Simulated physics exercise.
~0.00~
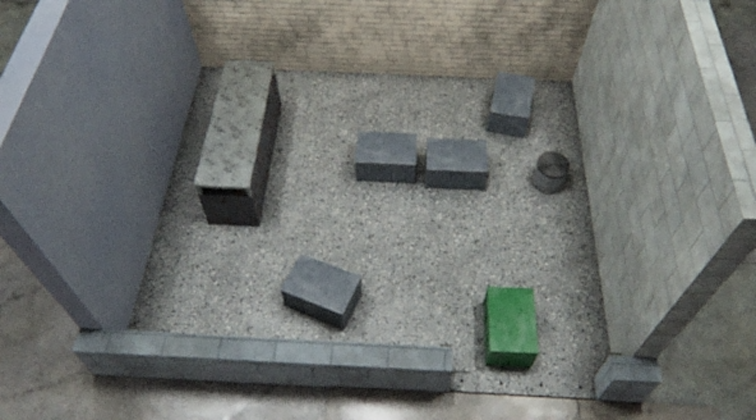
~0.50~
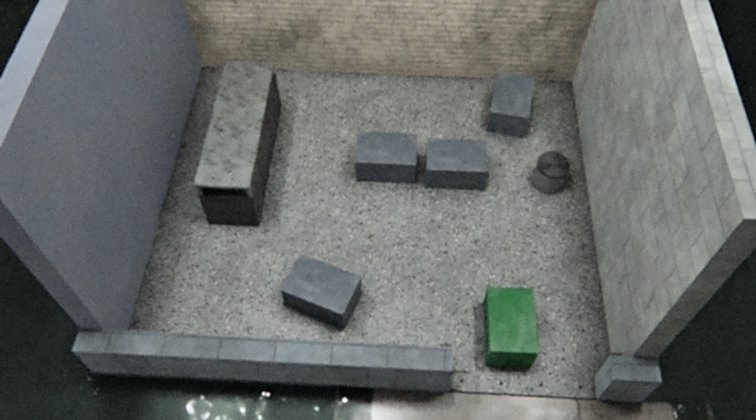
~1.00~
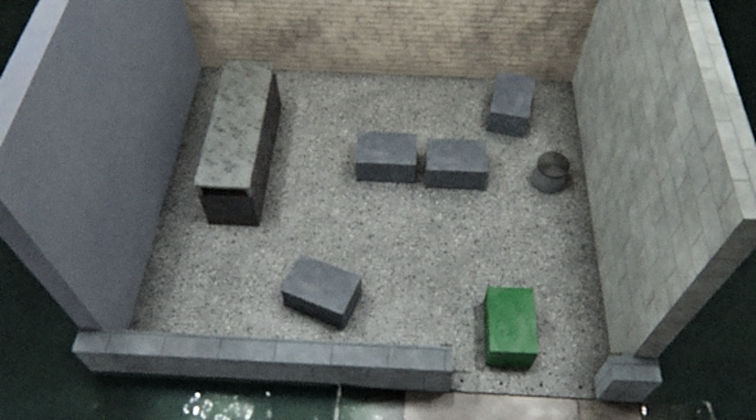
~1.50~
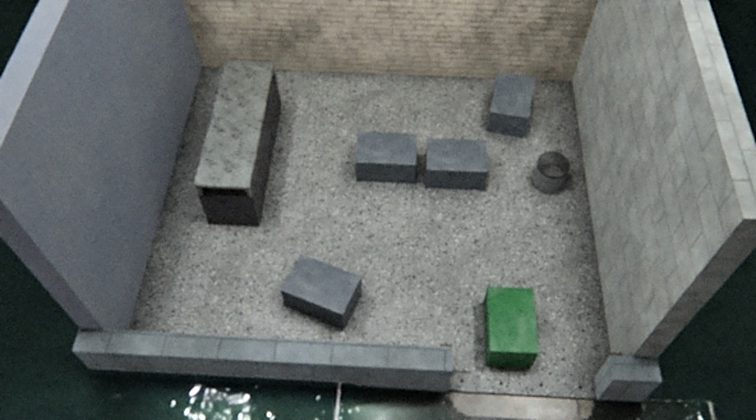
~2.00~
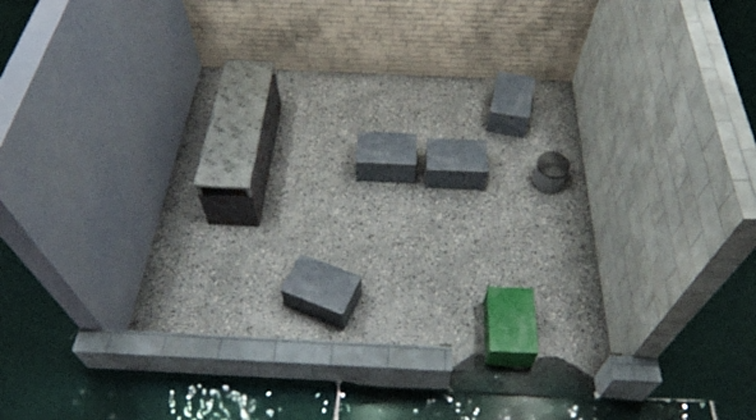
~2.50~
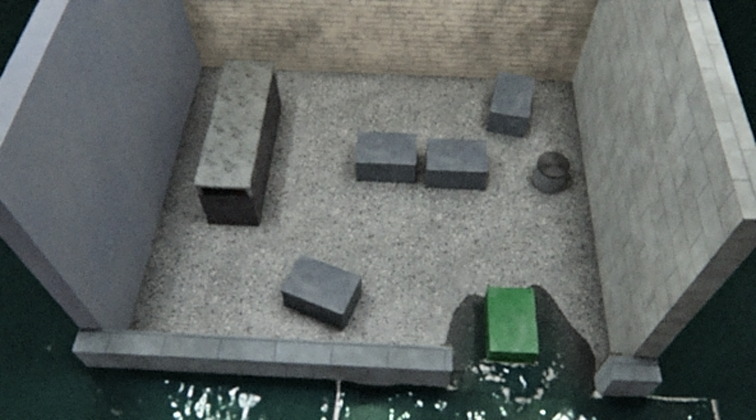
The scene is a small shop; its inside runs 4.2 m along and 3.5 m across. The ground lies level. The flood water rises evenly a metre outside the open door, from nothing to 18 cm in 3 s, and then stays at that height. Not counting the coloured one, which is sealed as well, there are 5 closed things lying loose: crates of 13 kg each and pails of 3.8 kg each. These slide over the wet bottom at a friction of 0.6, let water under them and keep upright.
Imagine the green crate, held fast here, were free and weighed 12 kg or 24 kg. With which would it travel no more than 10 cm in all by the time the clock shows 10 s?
It stays steady with neither amount.
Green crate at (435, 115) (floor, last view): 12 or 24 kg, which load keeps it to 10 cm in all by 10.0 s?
Well, no option works.
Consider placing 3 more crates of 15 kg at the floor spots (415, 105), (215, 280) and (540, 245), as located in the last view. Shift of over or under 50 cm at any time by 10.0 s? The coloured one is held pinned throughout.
Above the mark, below the mark, above the mark.
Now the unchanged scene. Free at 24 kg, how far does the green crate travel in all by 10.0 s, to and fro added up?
I'd say close to 50 cm in total.
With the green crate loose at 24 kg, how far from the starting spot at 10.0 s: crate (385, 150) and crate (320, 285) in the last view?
The first is 40 cm from its start, the second 0 cm.
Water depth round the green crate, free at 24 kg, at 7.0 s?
Something like 6 centimetres.
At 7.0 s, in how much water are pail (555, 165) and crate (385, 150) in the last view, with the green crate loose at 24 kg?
Around 11 cm and 4 cm.
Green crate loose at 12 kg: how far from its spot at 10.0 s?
I'd put it at about 250 cm.
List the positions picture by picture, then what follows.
The green crate at (512, 319) rests on the ground; 0.0 m2 under water; 0 of 6 have shifted, in the first frame.
The green crate at (512, 319) rests on the ground; water covers 0.0 m2; 0 of 6 have shifted, in the second frame.
The green crate at (512, 319) rests on the ground; 0.0 m2 under water; 0 of 6 have shifted, in the third frame.
The green crate at (512, 319), on the bottom; 0.0 m2 under water; 0 of 6 have shifted, in the fourth frame.
The green crate at (512, 319), on the bottom; water covers 0.1 m2; 0 of 6 have shifted, in the fifth frame.
The green crate at (512, 319), on the bottom; 0.5 m2 under water; 0 of 6 have shifted, in the sixth frame.
After 3.5 s the green crate would be 57 cm from its start with 12 kg and 14 cm from its start with 24 kg; 6 cm of water round it then.
After 4.5 s the green crate would be 129 cm from its start with 12 kg and 49 cm from its start with 24 kg; 5 cm of water round it then.
After 7.0 s the green crate would be 229 cm from its start with 12 kg and 51 cm from its start with 24 kg; 6 cm of water round it then.
After 10.0 s the green crate would be 244 cm from its start with 12 kg and 51 cm from its start with 24 kg; 6 cm of water round it then.
